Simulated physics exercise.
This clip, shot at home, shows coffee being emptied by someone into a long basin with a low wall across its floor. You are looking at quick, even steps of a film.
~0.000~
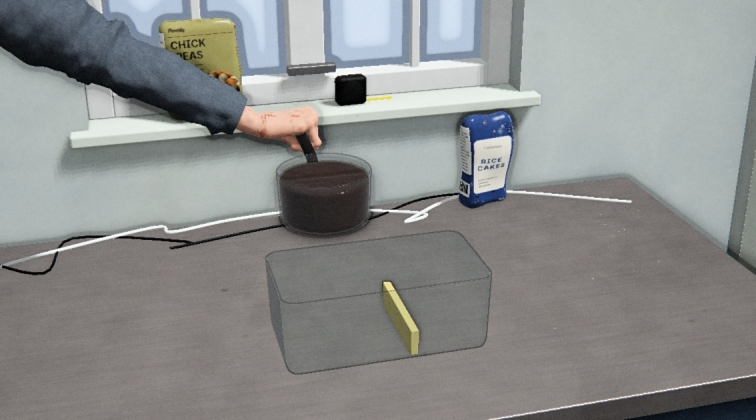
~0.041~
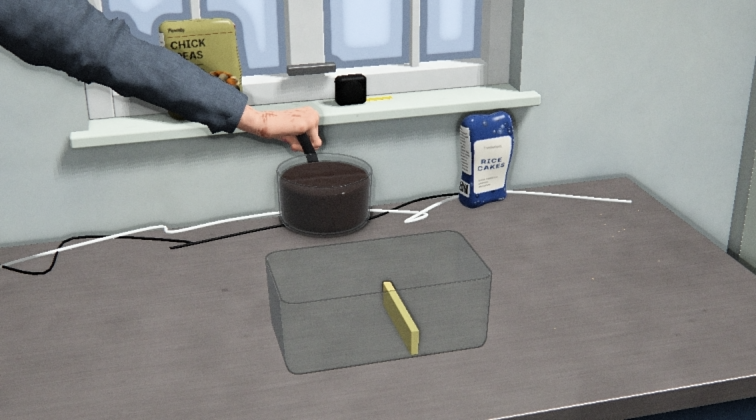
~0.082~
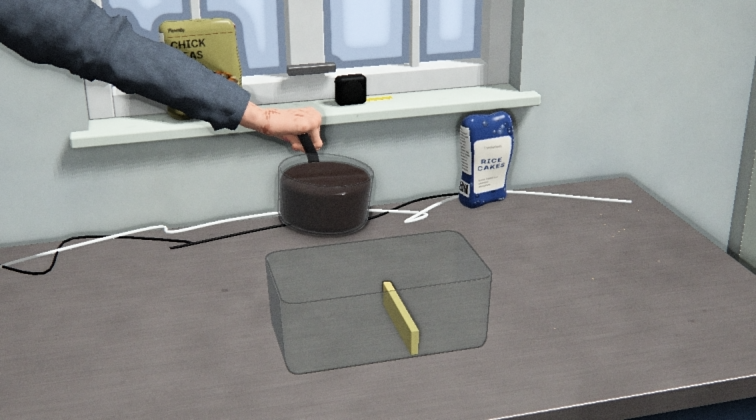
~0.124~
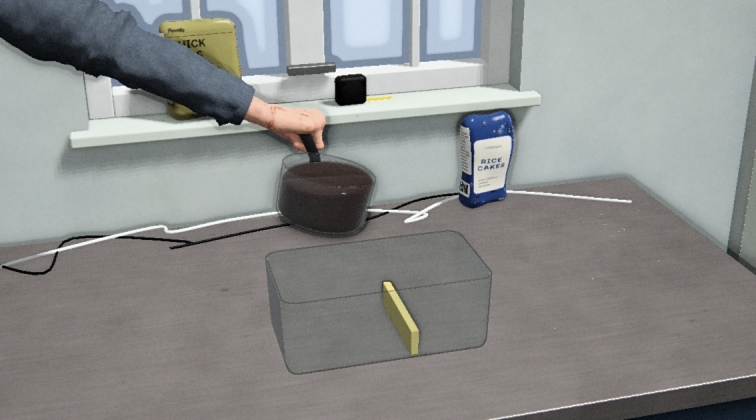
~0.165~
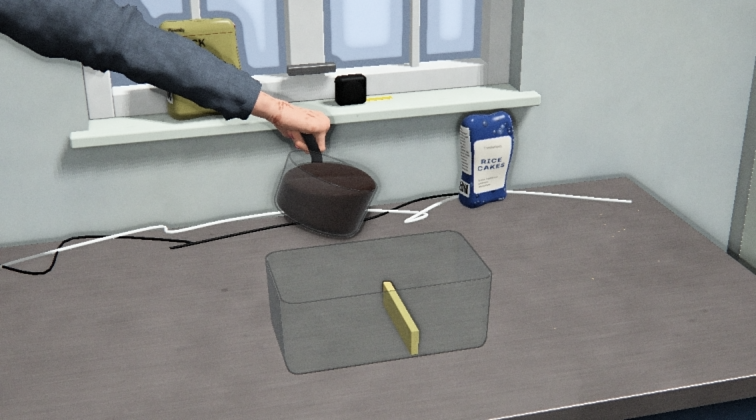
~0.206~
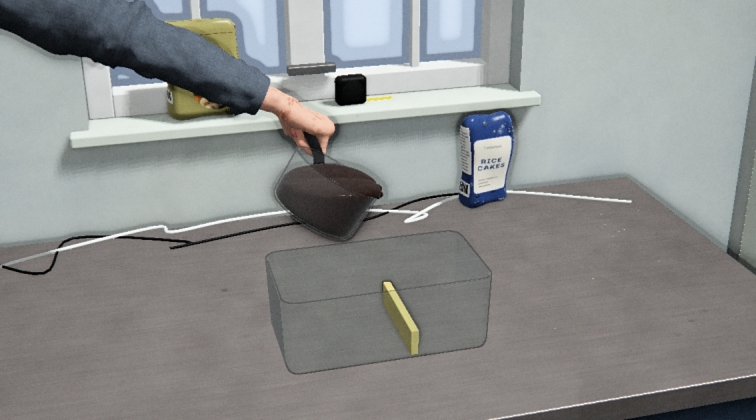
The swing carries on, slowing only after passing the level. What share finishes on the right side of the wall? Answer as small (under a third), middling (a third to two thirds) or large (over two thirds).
Middling, between a third and two thirds.
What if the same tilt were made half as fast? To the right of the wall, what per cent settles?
Near 70 parts in a hundred.
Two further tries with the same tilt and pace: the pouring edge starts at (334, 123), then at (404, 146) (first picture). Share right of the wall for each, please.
20 % and 70 %.
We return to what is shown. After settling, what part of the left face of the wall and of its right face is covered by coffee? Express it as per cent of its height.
On the left it is 30 per cent, on the right 60.
A moment on, the saucepan is tipped on its side and 31 per cent is still to pour, 3 is left of the wall and 27 right of it.
Next, the saucepan is tipped on its side and 8 per cent is still to pour, 22 is left of the wall and 61 right of it.
Then the saucepan is tipped on its side and 2 per cent is still to pour, 36 is left of the wall and 58 right of it.
Later the saucepan is tipped on its side and 0 per cent is still to pour, 41 is left of the wall and 57 right of it.
Finally, 41 per cent lies left of the wall, 57 right of it and 2 outside.
